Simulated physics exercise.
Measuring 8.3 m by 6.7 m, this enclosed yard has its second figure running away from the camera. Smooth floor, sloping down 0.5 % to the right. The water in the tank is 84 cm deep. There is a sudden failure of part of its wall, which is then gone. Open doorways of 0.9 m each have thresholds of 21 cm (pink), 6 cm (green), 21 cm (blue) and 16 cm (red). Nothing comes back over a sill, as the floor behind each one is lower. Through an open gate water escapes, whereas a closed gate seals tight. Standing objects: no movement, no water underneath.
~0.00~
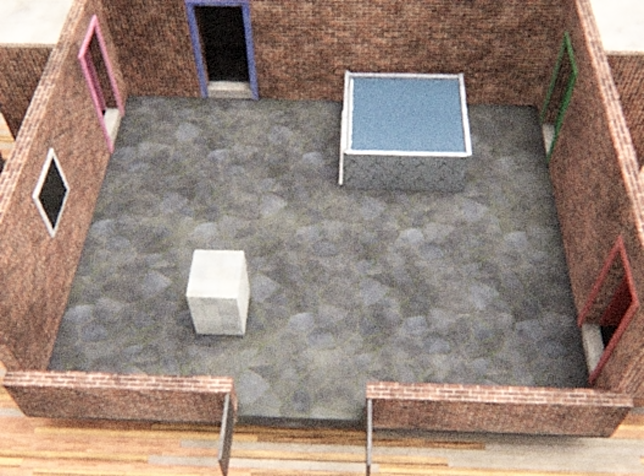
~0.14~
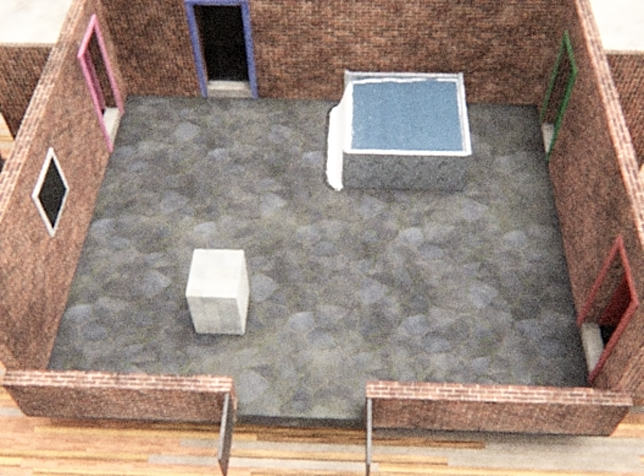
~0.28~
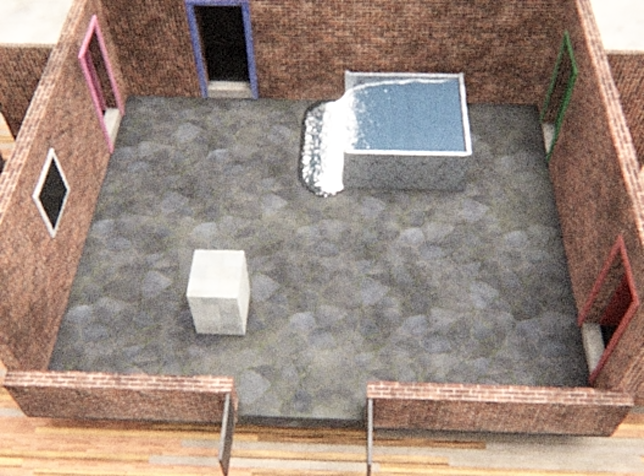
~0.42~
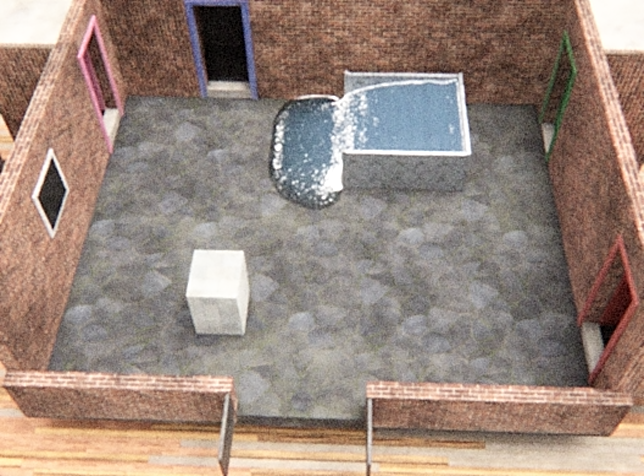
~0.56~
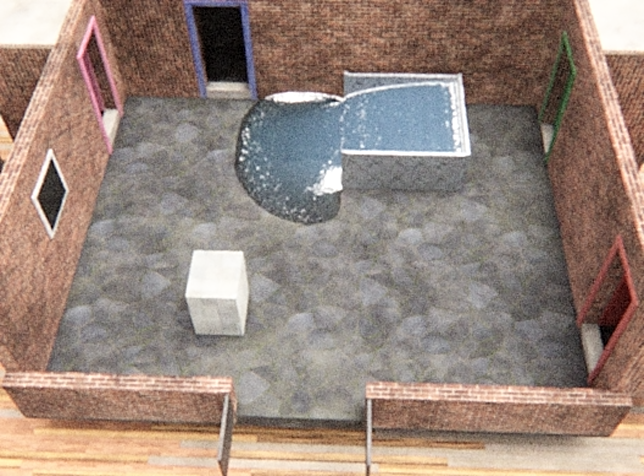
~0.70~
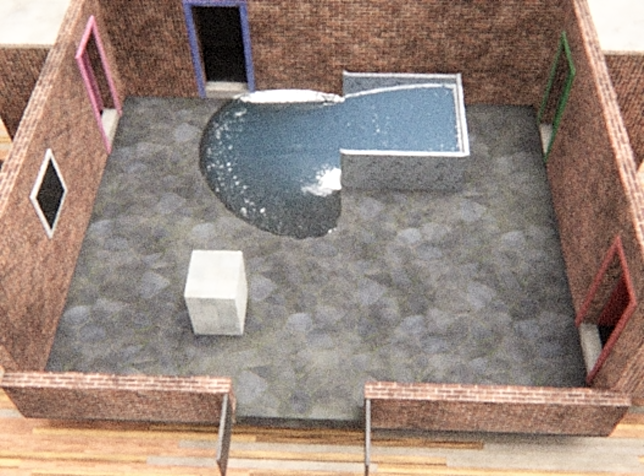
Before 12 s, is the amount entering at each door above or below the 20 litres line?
Result: At the pink door I expect the water to rise above the limit; at the green door I expect the water to hold within the limit; at the blue door I expect the water to hold within the limit; at the red door I expect the water to hold within the limit.
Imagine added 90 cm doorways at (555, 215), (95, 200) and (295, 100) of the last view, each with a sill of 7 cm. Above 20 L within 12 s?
Per doorway, in order: Insufficient / sufficient / sufficient.
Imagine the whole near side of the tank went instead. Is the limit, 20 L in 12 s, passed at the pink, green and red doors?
For pink, too little; for green, too much; for red, too much.
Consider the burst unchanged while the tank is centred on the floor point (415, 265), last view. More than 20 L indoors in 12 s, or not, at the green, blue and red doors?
Well, green ends up beyond the mark, blue ends up inside the mark and red ends up inside the mark.
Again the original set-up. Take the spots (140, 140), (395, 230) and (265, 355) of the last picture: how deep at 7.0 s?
Approximately 8, 1 and 8 centimetres, going through them in turn.
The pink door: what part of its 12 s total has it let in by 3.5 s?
I'd put it at about 90 per cent by that point.
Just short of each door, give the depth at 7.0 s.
Door by door in cm, pink shows 8, green shows 1, blue shows 8, red shows 1.
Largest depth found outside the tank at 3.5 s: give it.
About 36 cm at most.
After 1.4 s water covers 30 % of the floor and is deepest (48 cm) near (123, 107); pink door 33 cm at the sill, 5 L in, green door not reached, blue door 17 cm at the sill, 0 L in, red door not reached.
After 2.2 s water covers 40 % of the floor and is deepest (50 cm) near (130, 113); pink door 46 cm at the sill, 86 L in, green door not reached, blue door 19 cm at the sill, 0 L in, red door not reached.
After 3.5 s water covers 45 % of the floor and is deepest (36 cm) near (41, 382); pink door 31 cm at the sill, 225 L in, green door not reached, blue door 11 cm at the sill, 0 L in, red door not reached.
After 7.0 s water covers 80 % of the floor and is deepest (20 cm) near (54, 341); pink door 8 cm at the sill, 244 L in, green door 1 cm at the sill, 0 L in, blue door 8 cm at the sill, 0 L in, red door 1 cm at the sill, 0 L in.
After 12.0 s water covers 100 % of the floor and is deepest (13 cm) near (588, 379); pink door 5 cm at the sill, 244 L in, green door 4 cm at the sill, 2 L in, blue door 3 cm at the sill, 0 L in, red door 13 cm at the sill, 0 L in.
